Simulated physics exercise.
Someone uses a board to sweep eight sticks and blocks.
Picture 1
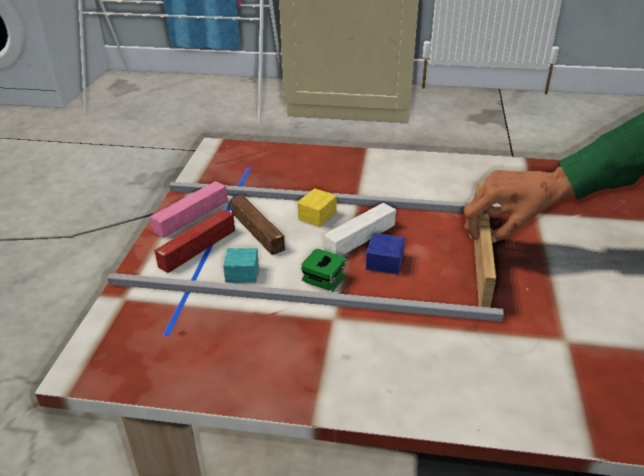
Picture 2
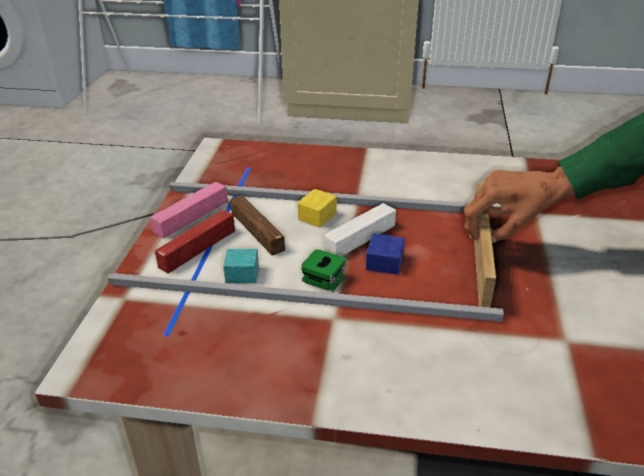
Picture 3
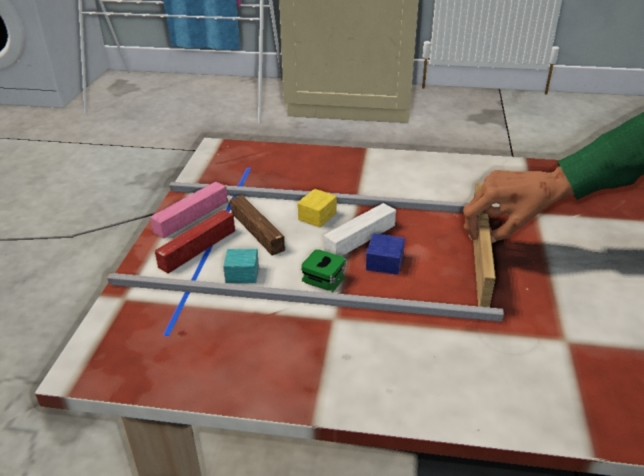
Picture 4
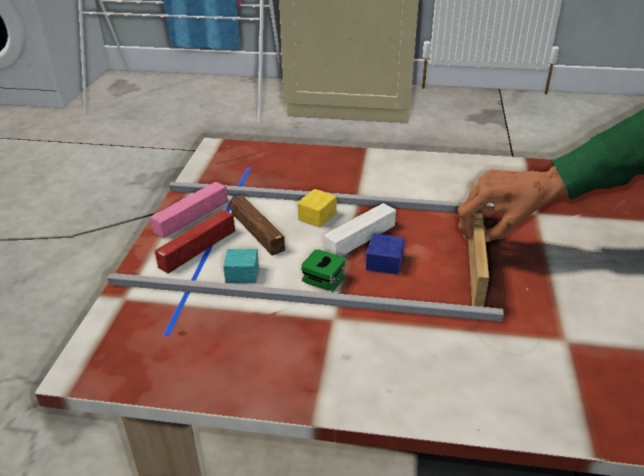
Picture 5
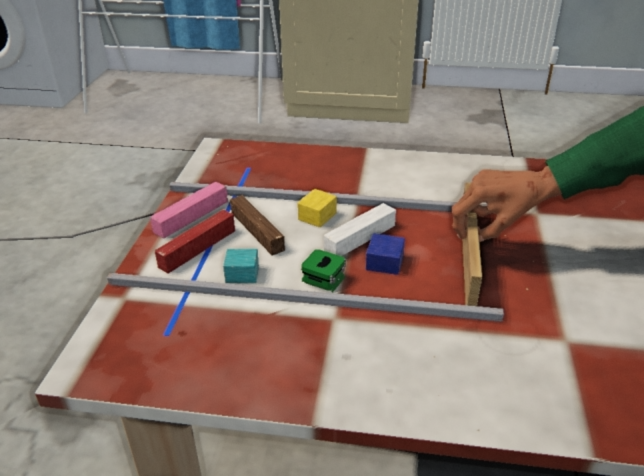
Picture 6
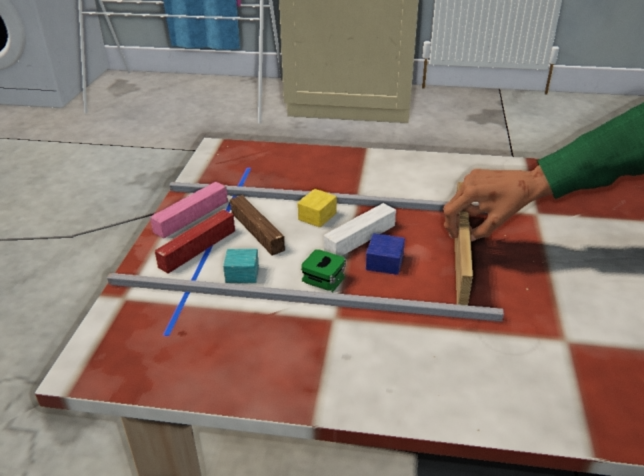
On a checkered tabletop, a hand slides a board slightly left toward eight still blocks.
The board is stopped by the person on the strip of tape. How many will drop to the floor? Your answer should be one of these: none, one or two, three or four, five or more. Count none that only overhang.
The count is one or two.
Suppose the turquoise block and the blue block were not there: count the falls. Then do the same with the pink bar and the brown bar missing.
Result: 0, then 0.
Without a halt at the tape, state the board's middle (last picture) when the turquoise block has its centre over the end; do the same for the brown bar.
With the turquoise block it sits around (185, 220), with the brown bar around (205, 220).
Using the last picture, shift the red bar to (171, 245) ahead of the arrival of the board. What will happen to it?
Lab note: Started there, it ends up below.
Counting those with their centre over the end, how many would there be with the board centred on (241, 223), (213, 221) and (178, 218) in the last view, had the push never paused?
Taking the places in turn, the counts are 0, 2 and 4.
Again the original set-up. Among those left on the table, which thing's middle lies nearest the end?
The brown bar finishes closest.
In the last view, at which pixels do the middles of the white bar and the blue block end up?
(192, 217) and (193, 239), roughly.
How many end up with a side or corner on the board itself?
Looks like 3 of them, all told.
Early on, none off yet; pink bar at rest near (191, 209); red bar at rest near (197, 240); brown bar at rest near (256, 224).
Finally, the number that fall off is one or two; lost, red bar and pink bar.
